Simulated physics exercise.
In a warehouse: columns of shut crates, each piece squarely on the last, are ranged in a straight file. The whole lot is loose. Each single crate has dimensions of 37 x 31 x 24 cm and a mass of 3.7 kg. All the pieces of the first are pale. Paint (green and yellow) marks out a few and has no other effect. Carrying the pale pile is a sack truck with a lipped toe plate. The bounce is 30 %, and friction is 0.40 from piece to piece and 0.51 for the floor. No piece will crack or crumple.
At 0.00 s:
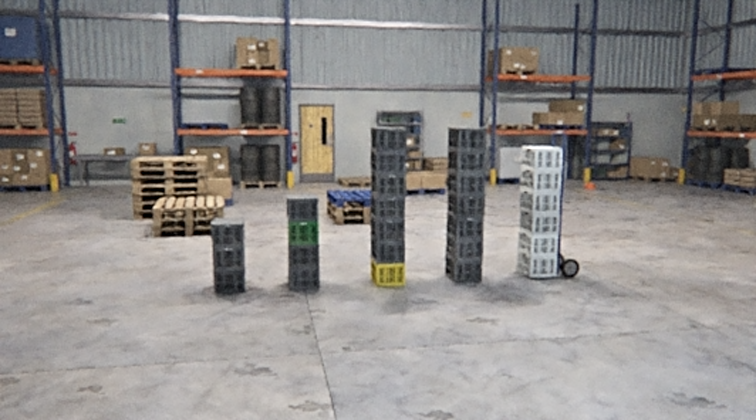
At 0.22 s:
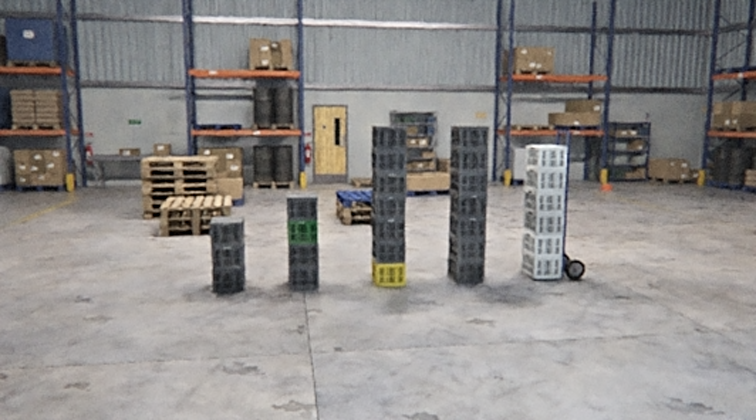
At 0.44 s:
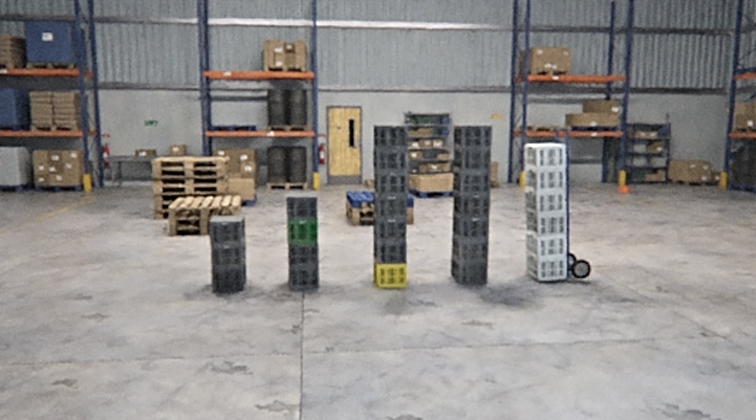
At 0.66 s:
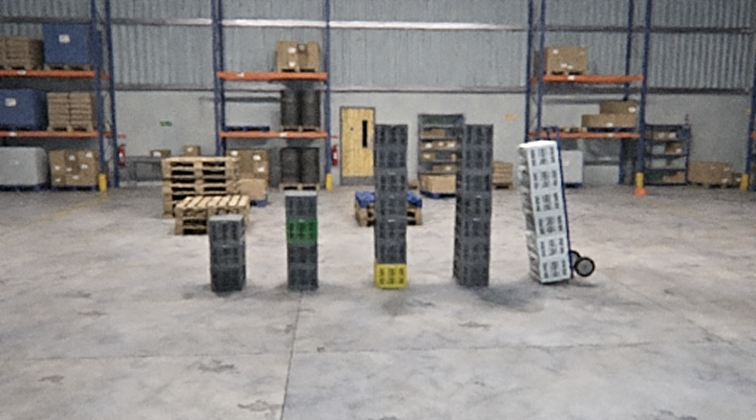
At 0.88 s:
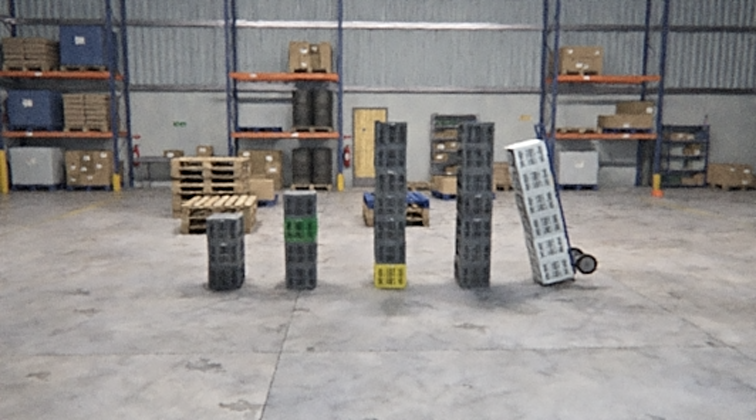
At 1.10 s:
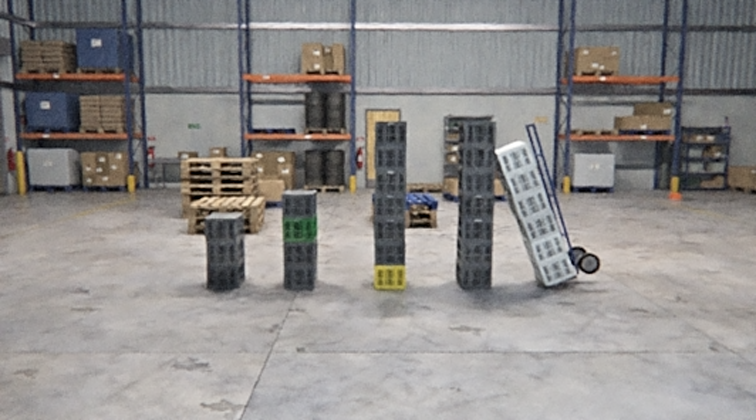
The video shows five columns of stacked crates in a row in a warehouse, one dark stack with a green crate and another with a yellow one, as the hand truck carrying the pale stack at right gradually tilts leftward with its load.
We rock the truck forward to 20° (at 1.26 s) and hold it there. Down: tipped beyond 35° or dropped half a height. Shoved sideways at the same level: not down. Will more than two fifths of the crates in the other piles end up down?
Yes.
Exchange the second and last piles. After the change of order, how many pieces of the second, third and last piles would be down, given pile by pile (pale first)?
After the swap, the second pile would have 0 down, the third 0 and the last 0.
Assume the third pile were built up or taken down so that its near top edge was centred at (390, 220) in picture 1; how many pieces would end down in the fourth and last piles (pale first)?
Down by pile: Fourth 3, last 2.
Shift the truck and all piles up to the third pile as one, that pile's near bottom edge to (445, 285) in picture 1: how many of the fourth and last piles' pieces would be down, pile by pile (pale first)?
Pile by pile, fourth 3 and last 2.
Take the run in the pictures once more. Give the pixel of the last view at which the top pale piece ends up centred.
In the last view it ends up close to (410, 219).
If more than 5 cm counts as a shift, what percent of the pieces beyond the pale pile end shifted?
100 percent.
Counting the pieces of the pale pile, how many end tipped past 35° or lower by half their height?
The count is 6.
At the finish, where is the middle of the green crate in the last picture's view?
Around (224, 245).
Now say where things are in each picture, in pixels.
In the first frame (pixels give the middle of a visible side; the camera moves round a little), truck frame (563, 163) 0° forward; yellow crate (391, 275); green crate (304, 233); none of the others has stirred.
In the second frame, truck frame (568, 162) 0° forward; green crate (303, 232).
In the third frame, truck frame (567, 160) 3° forward, top of the pale pile leaning 3°; green crate (303, 232); none of the others has stirred.
In the fourth frame, truck frame (560, 157) 9° forward, top of the pale pile leaning 9°; green crate (301, 231); none of the others has stirred.
In the fifth frame, truck frame (550, 156) 15° forward, top of the pale pile leaning 15°; yellow crate (391, 276); none of the others has stirred.
In the sixth frame, truck frame (543, 156) 19° forward, top of the pale pile leaning 22°; green crate (298, 230); yellow crate (390, 277); none of the others has stirred.
After 2.40 s, 6 of the pale pile down; none of the 21 other crates down, 13 disturbed.
After 3.20 s, 6 of the pale pile down; 14 of the 21 other crates down; yellow crate 51° from how it stood; green crate 27° from how it stood, 7 cm lower.
In the end (5.5 s), 6 of the pale pile down; 20 of the 21 other crates down; yellow crate 50° from how it stood; green crate 34° from how it stood, 17 cm lower. That is 95 per cent. From the last view, middles, yellow crate near (373, 266), green crate near (224, 245).
